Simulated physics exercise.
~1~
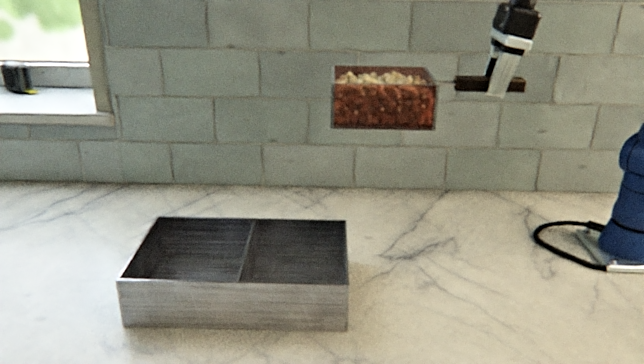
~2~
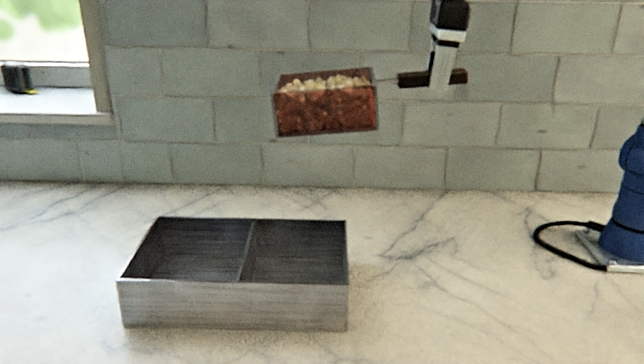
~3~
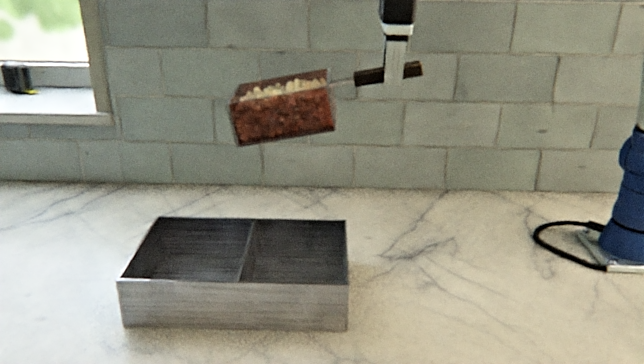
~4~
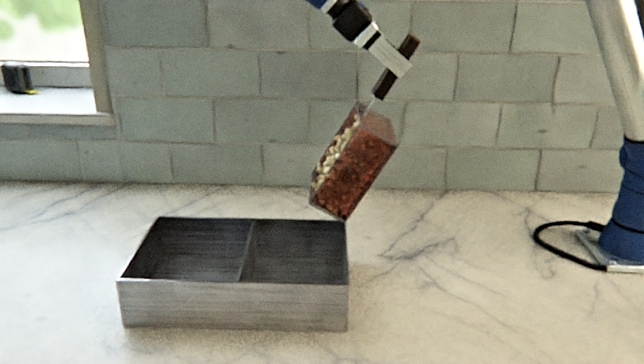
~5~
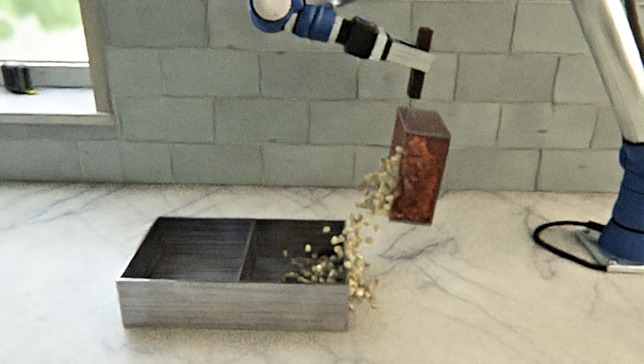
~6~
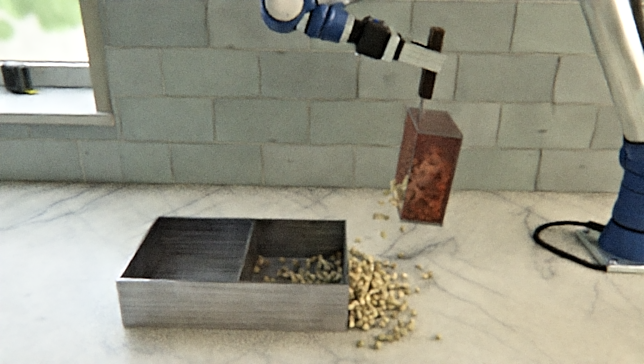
Dried beans spilled across the marble counter beside a divided metal tray after a robot arm carried a reddish-brown box left, then tipped it steeply and drew it back right, with only some beans landing in the tray's right-hand compartment.
